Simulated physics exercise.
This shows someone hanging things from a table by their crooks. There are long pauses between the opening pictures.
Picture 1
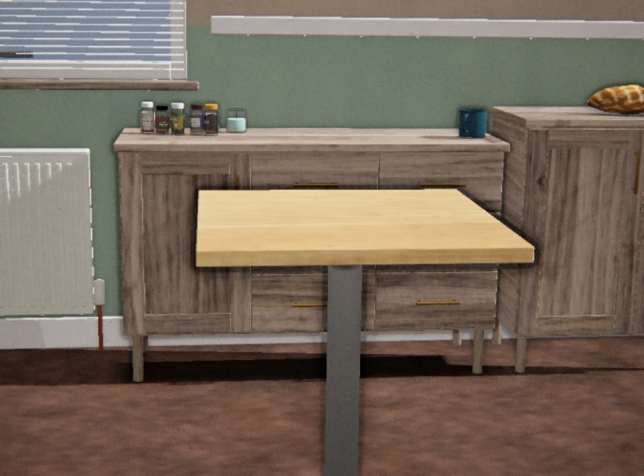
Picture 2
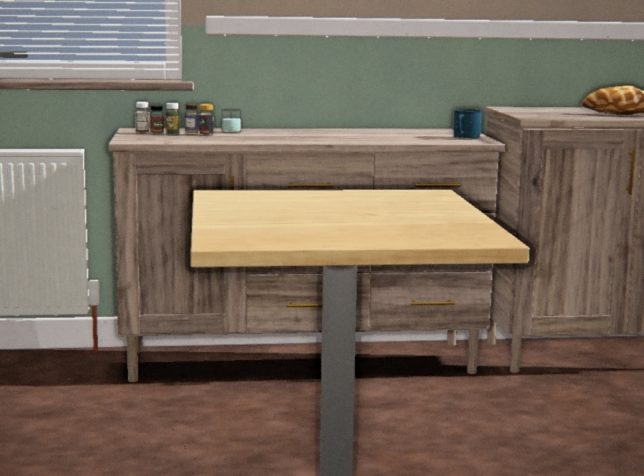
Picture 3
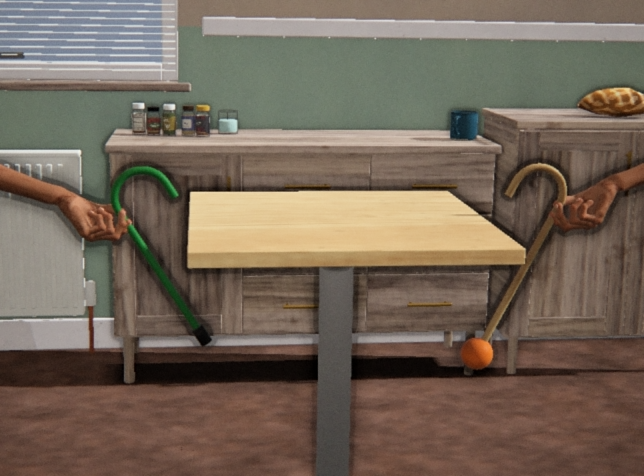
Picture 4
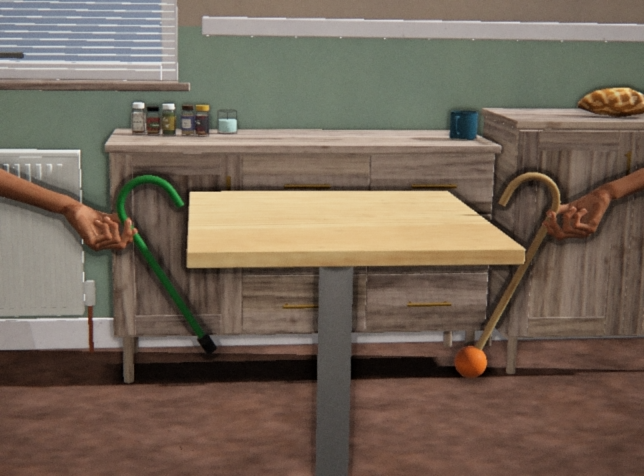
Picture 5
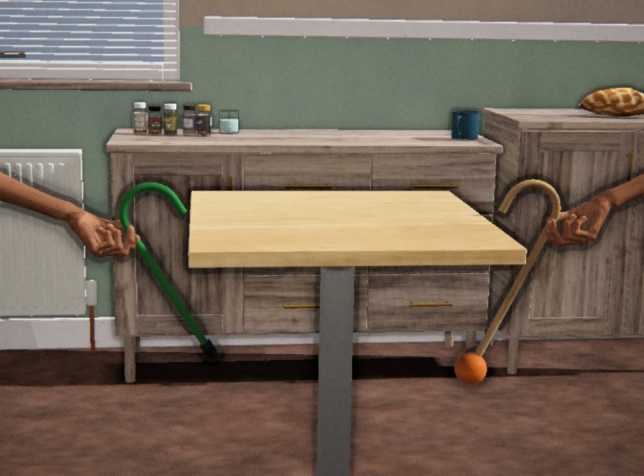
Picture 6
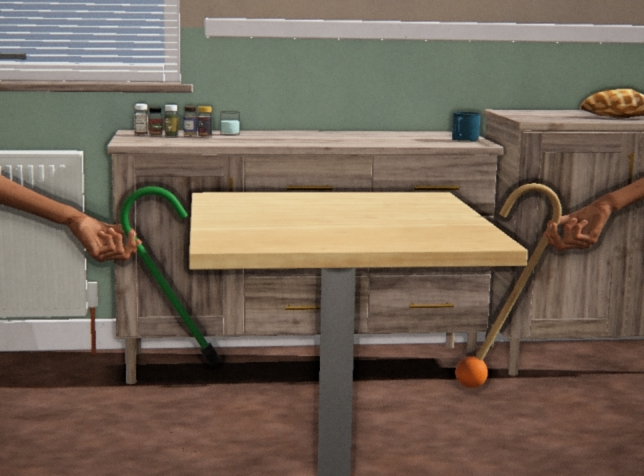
In a kitchen with a wooden table before a sideboard, two hands appear from opposite sides, holding a green cane on the left and a tan crook with an orange ball-like end on the right, then lower both slightly.
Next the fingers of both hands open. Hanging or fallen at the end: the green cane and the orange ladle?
Outcome: The green cane slips off; the orange ladle slips off.
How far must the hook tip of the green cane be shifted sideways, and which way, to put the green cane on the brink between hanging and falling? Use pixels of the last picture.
About 8 pixels right.
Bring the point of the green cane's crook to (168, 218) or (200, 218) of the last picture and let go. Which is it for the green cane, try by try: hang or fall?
In turn it falls; holds on.
Then, 0.44 s later than the last frame, green cane fallen near (141, 456); orange ladle dropping near (531, 433).
Then, 0.82 s later than the last frame, green cane fallen; orange ladle dropping.
When it is over, the green cane drops past the edge; the orange ladle drops past the edge.
